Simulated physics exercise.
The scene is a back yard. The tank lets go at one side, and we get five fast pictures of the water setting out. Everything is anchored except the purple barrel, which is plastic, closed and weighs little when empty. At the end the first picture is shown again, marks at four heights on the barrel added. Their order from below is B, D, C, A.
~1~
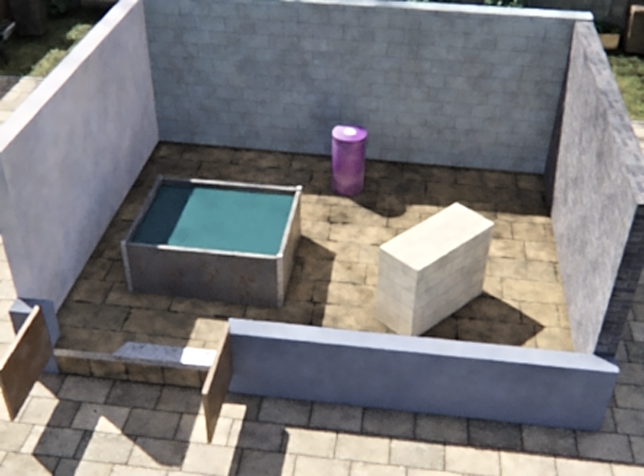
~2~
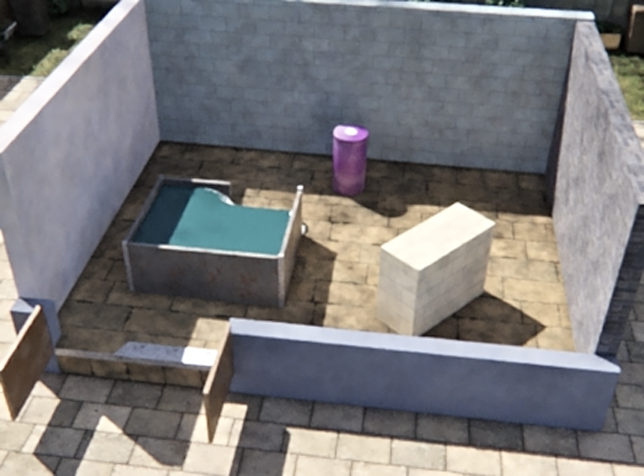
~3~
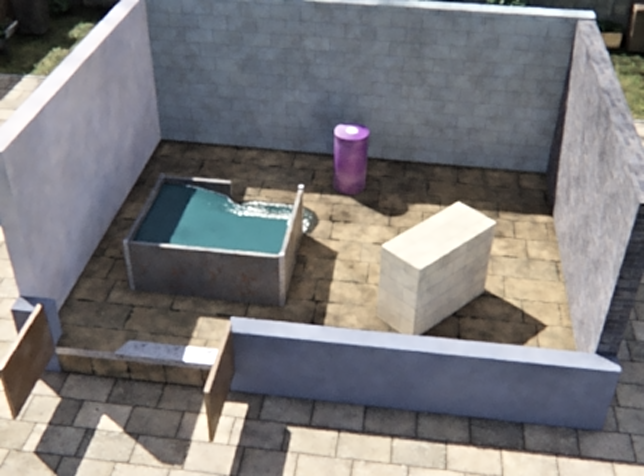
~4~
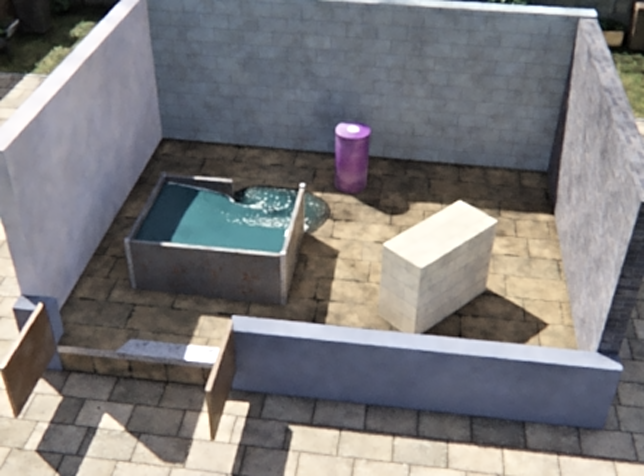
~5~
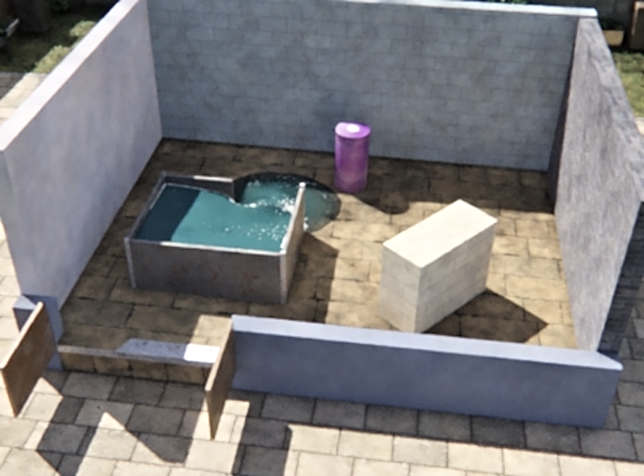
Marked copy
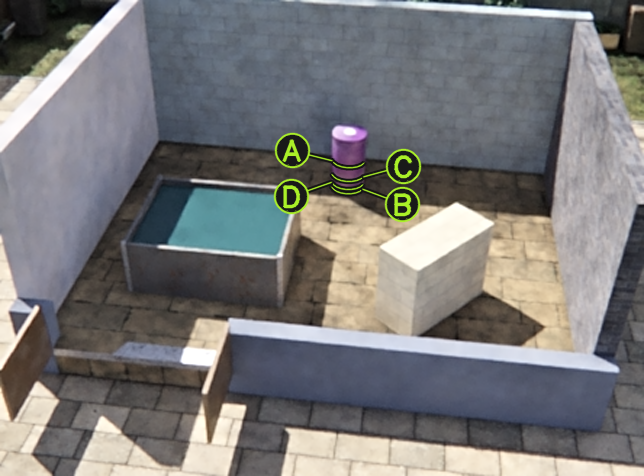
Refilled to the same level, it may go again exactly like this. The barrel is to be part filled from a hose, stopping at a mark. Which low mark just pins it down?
A.
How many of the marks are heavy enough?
One of the four.
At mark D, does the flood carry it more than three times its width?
Yes, clearly.
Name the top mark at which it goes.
That would be C.
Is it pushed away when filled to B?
Yes, that goes wrong.
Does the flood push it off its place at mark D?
Yes.
On the marked copy, A at (346, 167); B at (345, 193); C at (346, 181); D at (346, 189); from the bottom up B, D, C, A.
For mark A, it does not move.
For mark B, it is pushed about 7 times its own width away.
For mark C, it is pushed about half its own width away.
For mark D, it is pushed about 6 times its own width away.
